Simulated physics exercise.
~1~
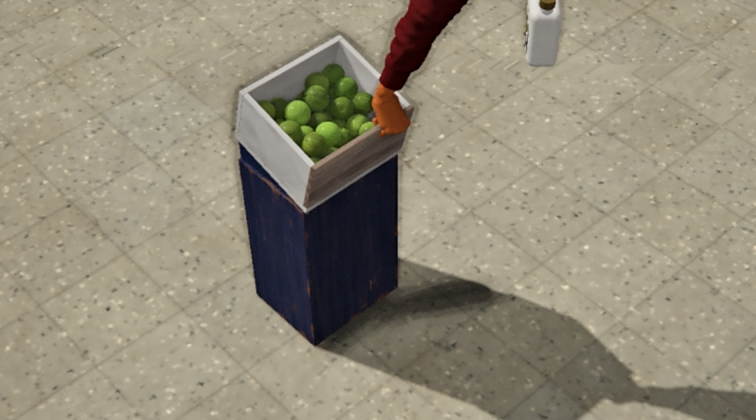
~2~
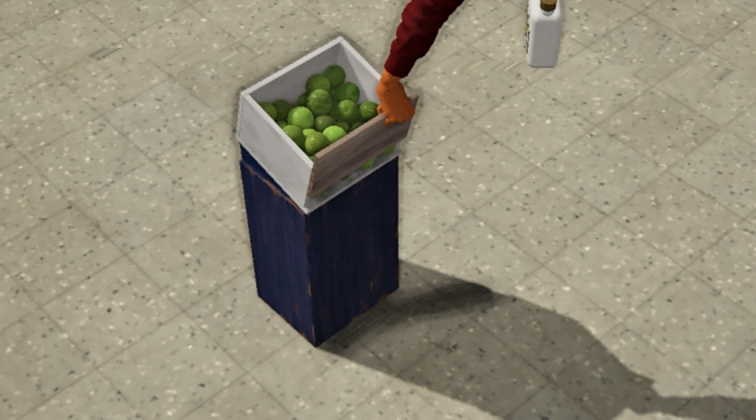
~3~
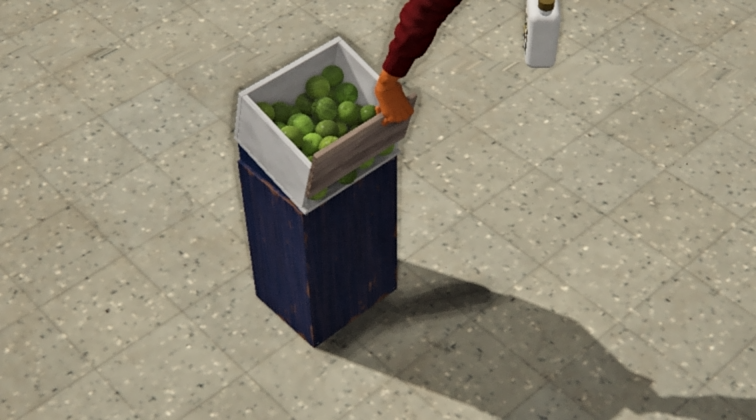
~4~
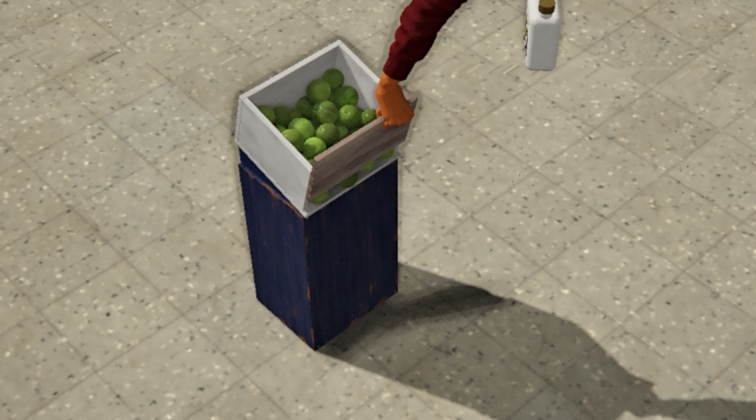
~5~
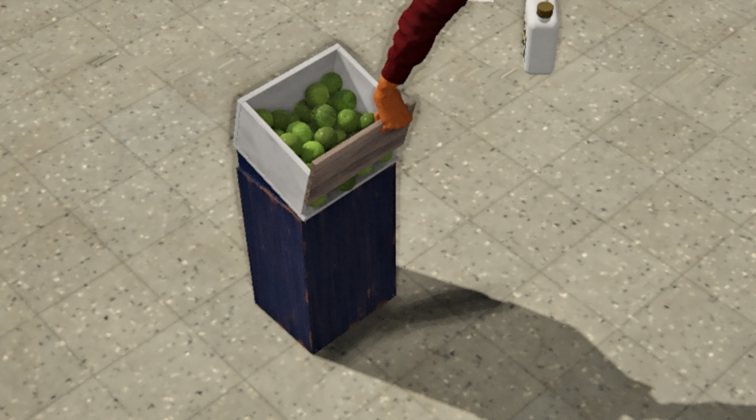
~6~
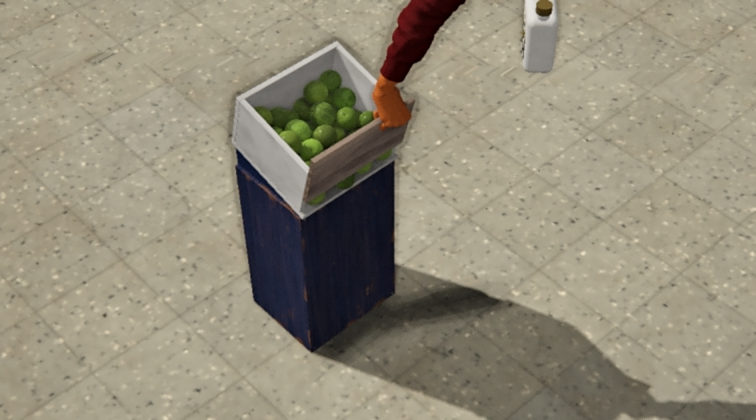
A hand in a dark red sleeve slightly lifting the wooden gate of a white bin, the green apples all staying inside.
